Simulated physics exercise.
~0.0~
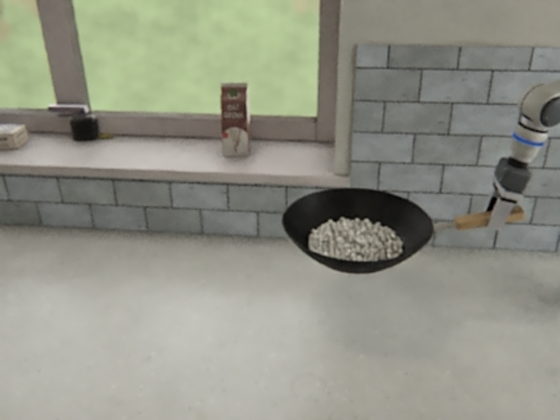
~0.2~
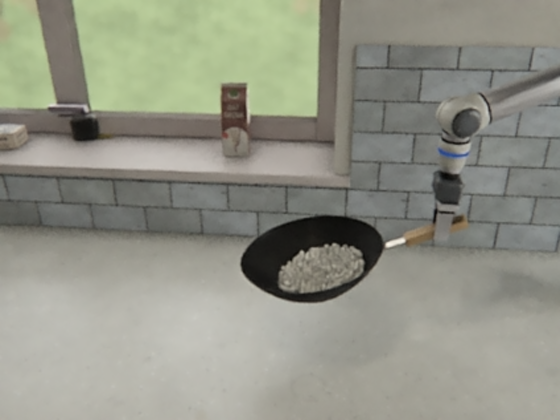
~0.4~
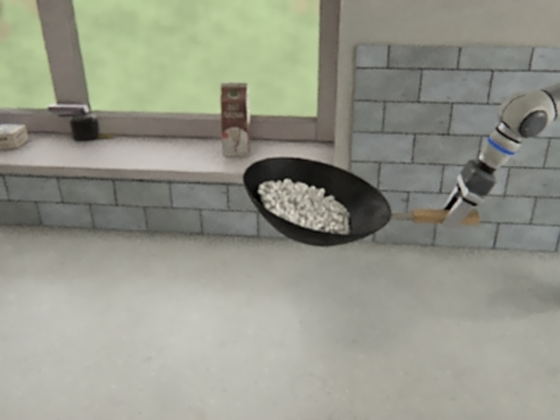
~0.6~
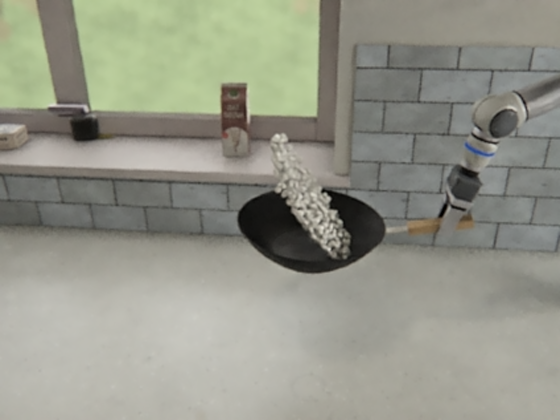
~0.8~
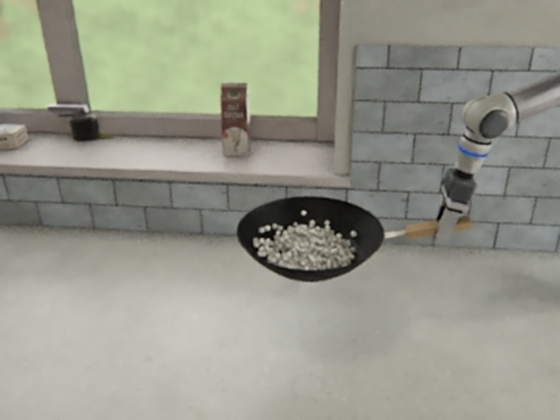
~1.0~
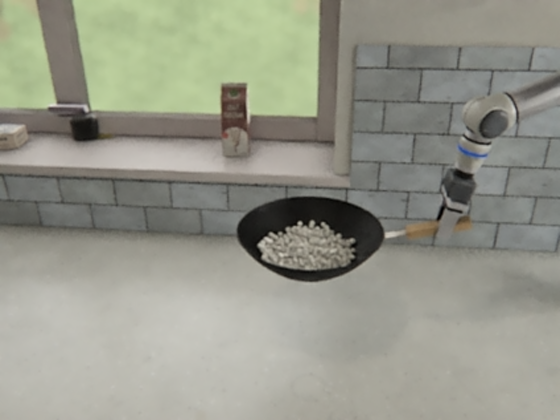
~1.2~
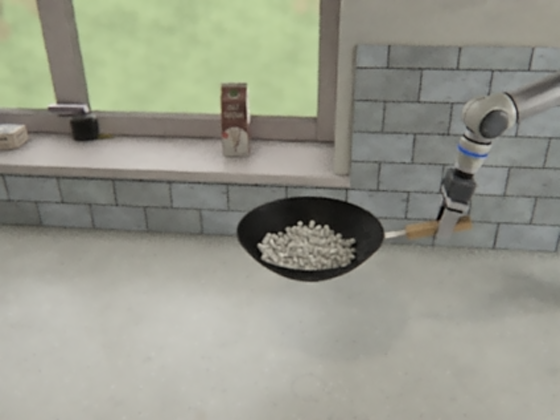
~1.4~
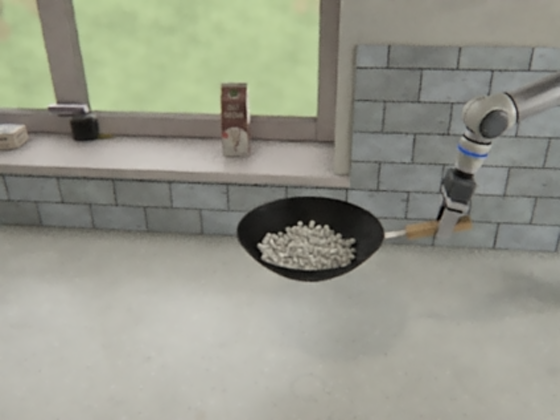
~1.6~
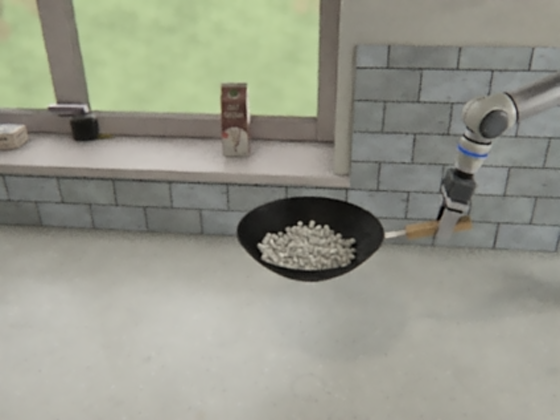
Robot arm swinging a black wok left, tossing its pale beads up and catching them, then holding still above a counter.
